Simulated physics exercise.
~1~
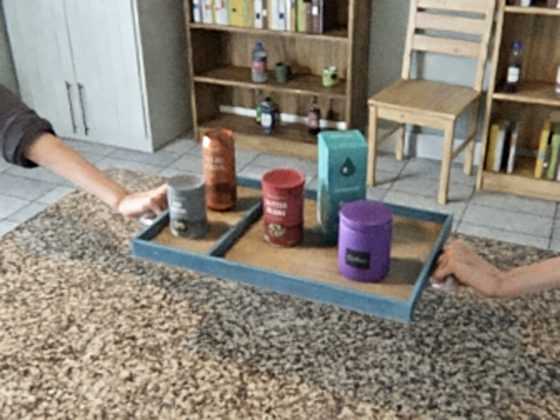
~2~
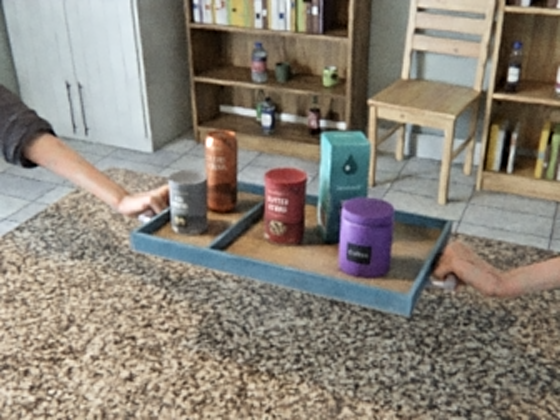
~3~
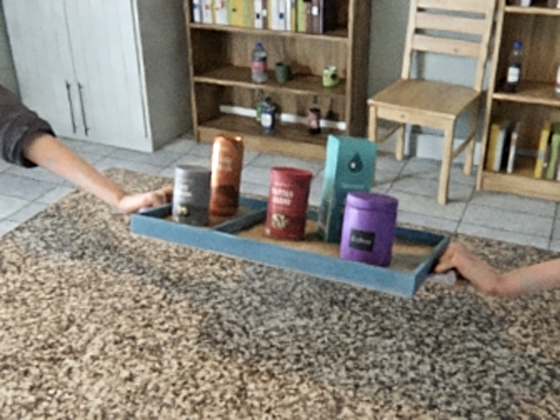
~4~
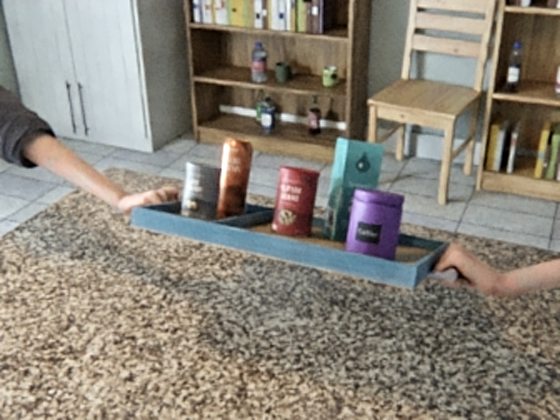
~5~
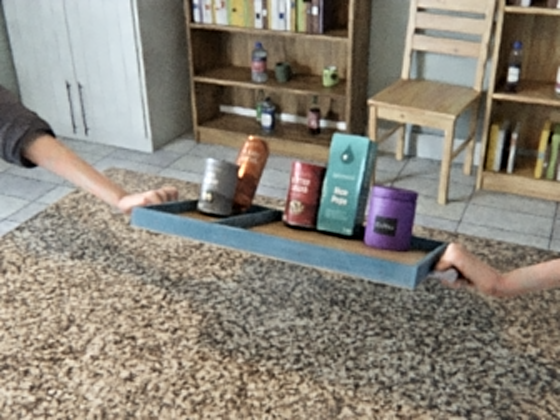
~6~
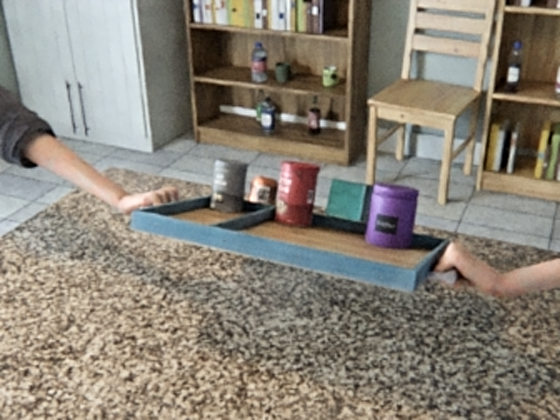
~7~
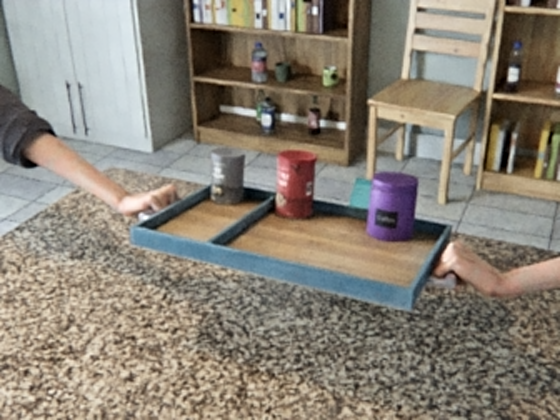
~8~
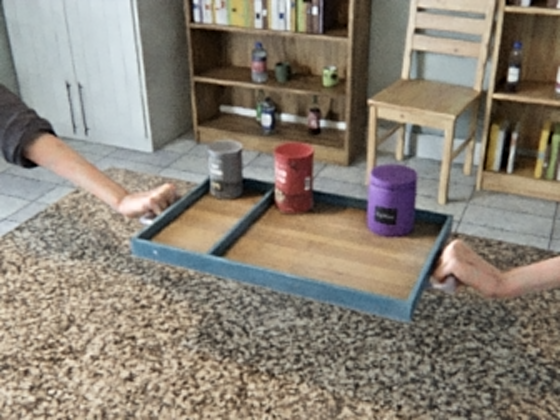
A blue-rimmed wooden tray with a crossbar is held by a hand at each end above a speckled carpet, seen slightly from above, with shelves, a chair and a pale cabinet behind. A grey tin and an orange can stand at left, a red tin in the middle, and a turquoise carton and purple jar at right. The hands tip the far edge down, and the containers lean and slide away. The orange can and turquoise carton topple over the far rim and drop from sight. The tray levels, leaving the grey tin, red tin and purple jar upright along the far side.
